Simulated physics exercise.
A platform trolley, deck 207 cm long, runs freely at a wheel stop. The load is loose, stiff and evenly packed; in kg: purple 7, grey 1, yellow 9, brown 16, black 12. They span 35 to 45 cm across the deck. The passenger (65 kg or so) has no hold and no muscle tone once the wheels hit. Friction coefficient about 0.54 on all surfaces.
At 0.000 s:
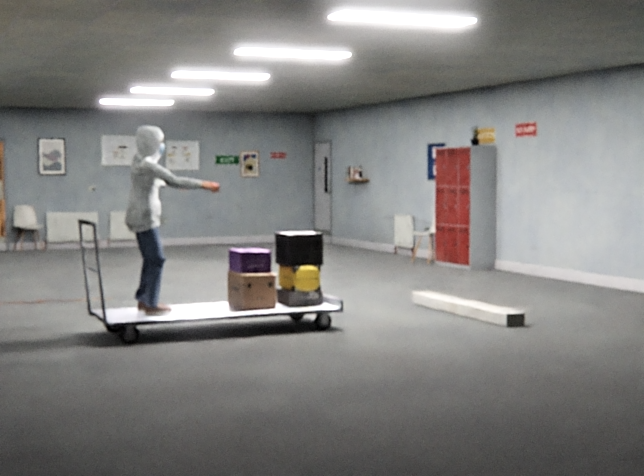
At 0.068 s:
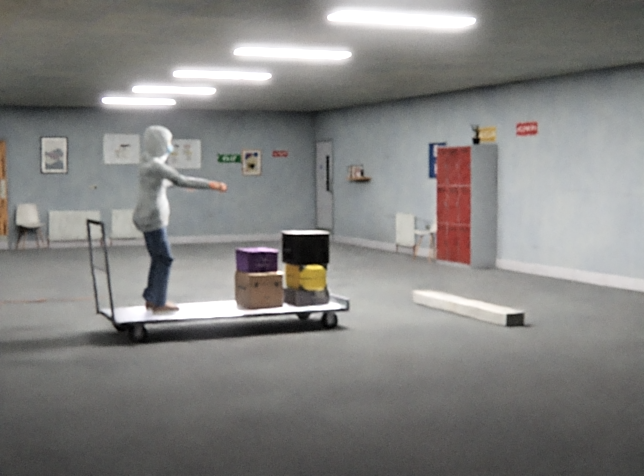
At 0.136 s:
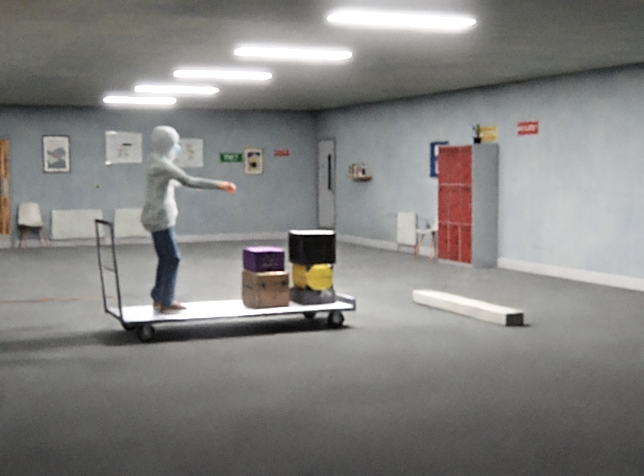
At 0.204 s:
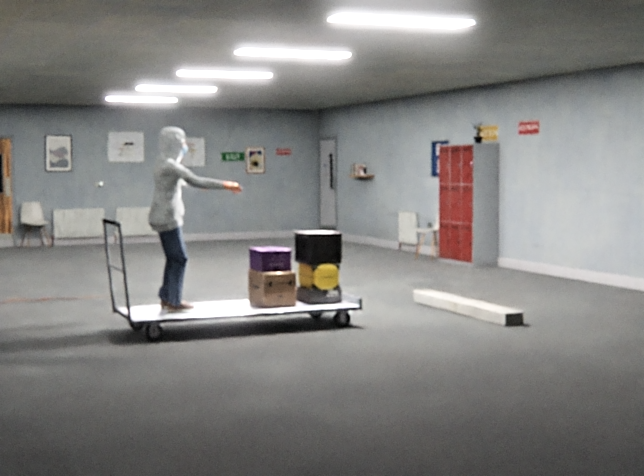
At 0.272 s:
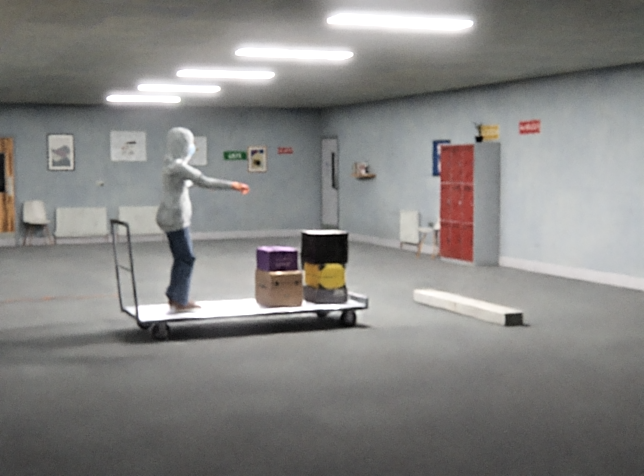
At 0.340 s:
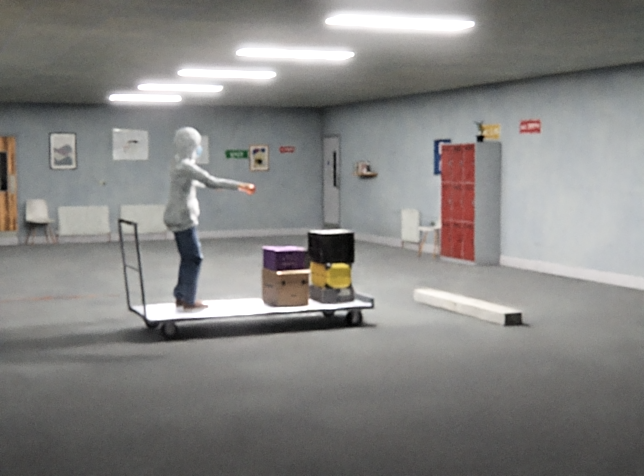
A flat platform trolley rolls slowly and steadily to the right across the grey floor of a pale blue-grey room, seen from the side by a nearly still camera. On its white deck, a hooded figure in grey top and jeans stands at left, arms extended forward, facing a purple box on a brown one and a black crate above yellow and grey cases. The figure and load ride along together, keeping their places, while a pale beam lies on the floor at right before red lockers.
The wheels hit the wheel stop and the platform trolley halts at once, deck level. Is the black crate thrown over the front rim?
The black crate keeps its place on the deck.
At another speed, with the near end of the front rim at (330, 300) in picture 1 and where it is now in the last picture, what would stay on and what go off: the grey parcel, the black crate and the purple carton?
In that case grey on, black off, purple on.
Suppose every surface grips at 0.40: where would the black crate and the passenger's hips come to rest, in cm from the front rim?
In that case black 10 behind, hips 140 behind.
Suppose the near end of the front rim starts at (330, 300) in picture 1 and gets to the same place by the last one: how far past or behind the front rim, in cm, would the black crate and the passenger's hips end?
Then black 40 past, hips 140 behind.
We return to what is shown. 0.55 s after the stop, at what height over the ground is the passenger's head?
About 70 cm.
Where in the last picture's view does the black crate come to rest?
Around (442, 243).
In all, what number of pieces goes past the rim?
0 in all.
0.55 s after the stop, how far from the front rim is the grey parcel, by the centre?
About 25 cm behind the rim.
After 1.59 s the deck stops.
After 1.84 s the black crate is 15 cm behind the rim, tilted 10°, near (450, 240) in the last picture's view.
After 2.14 s the black crate is 21 cm behind the rim, tilted 5°, near (444, 242) in the last picture's view.
After 2.59 s the black crate is 25 cm behind the rim, tilted 0°, near (442, 242) in the last picture's view.
At rest, 2.8 s, nothing is past the rim; behind it, purple carton, grey parcel, yellow suitcase, brown toolbox, black crate and the passenger's hips.
